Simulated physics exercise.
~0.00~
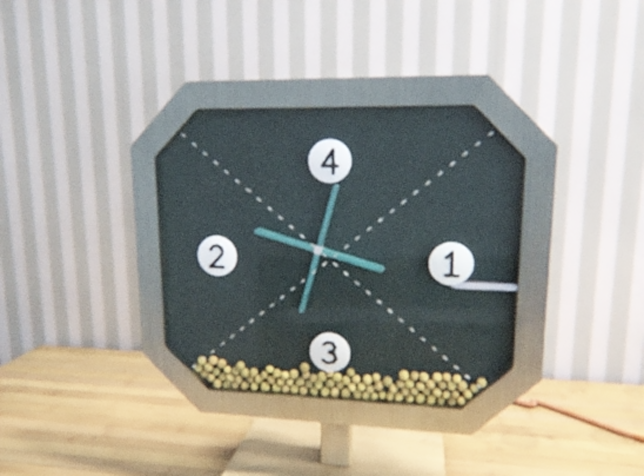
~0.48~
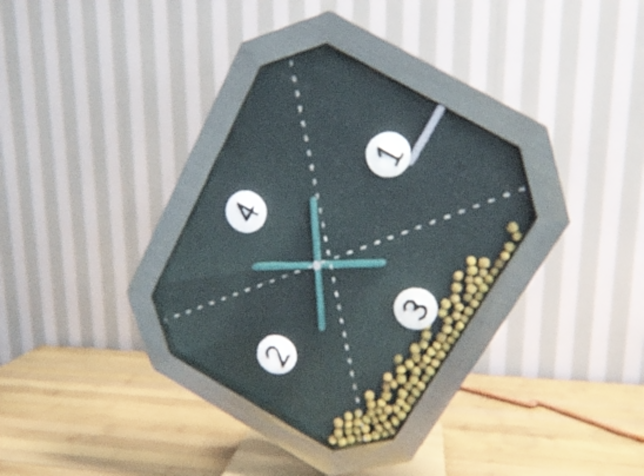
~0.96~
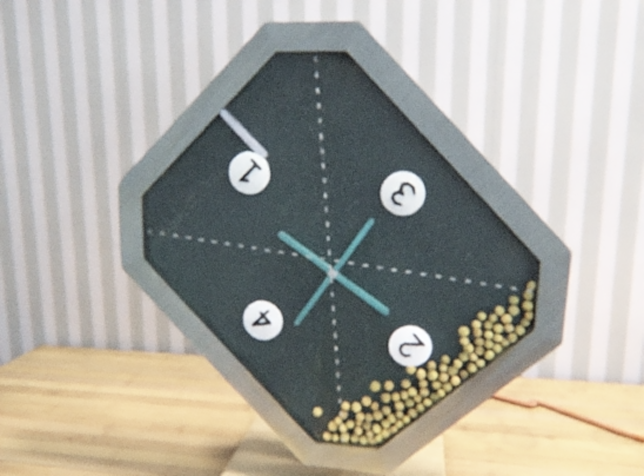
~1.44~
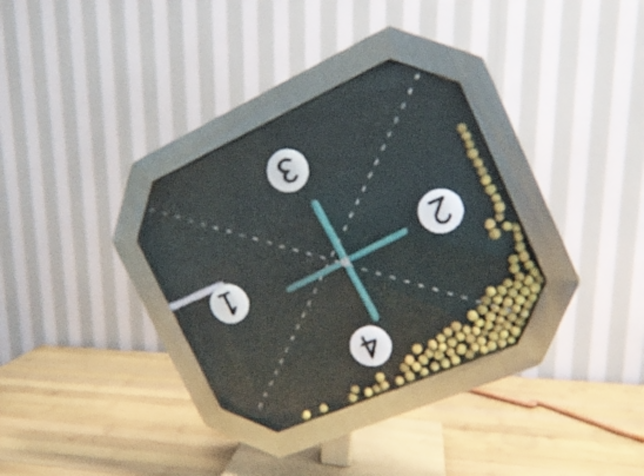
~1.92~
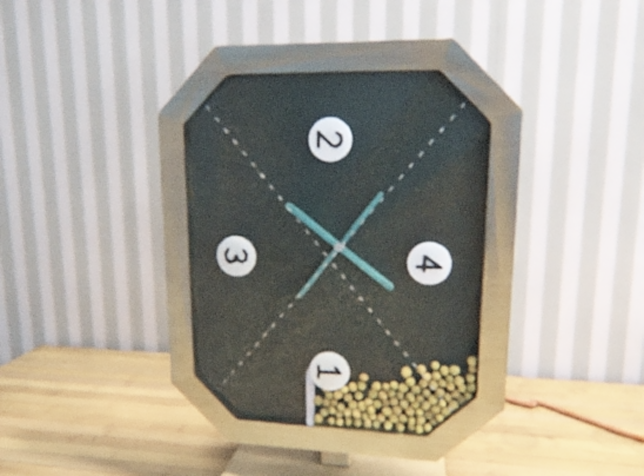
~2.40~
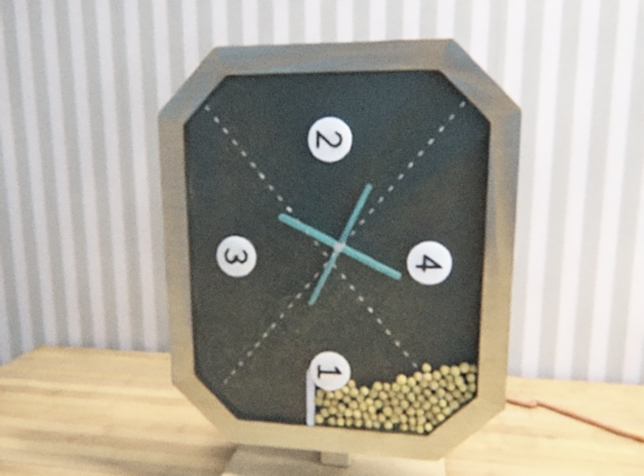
A grey, eight-sided box with a dark interior stands on a wooden table, a layer of small tan beads lying along its bottom beneath wedge three. The box turns anticlockwise, and the beads bank up at the lower right while the teal cross at its centre turns too. As the box tips past upside down, the beads slide into wedge two, then spread toward wedge four, some climbing the right side. It stops on its side, with the beads heaped against the pale bar by wedge one. The cross turns slightly more, and most beads rest in wedge one, the others in wedge four.
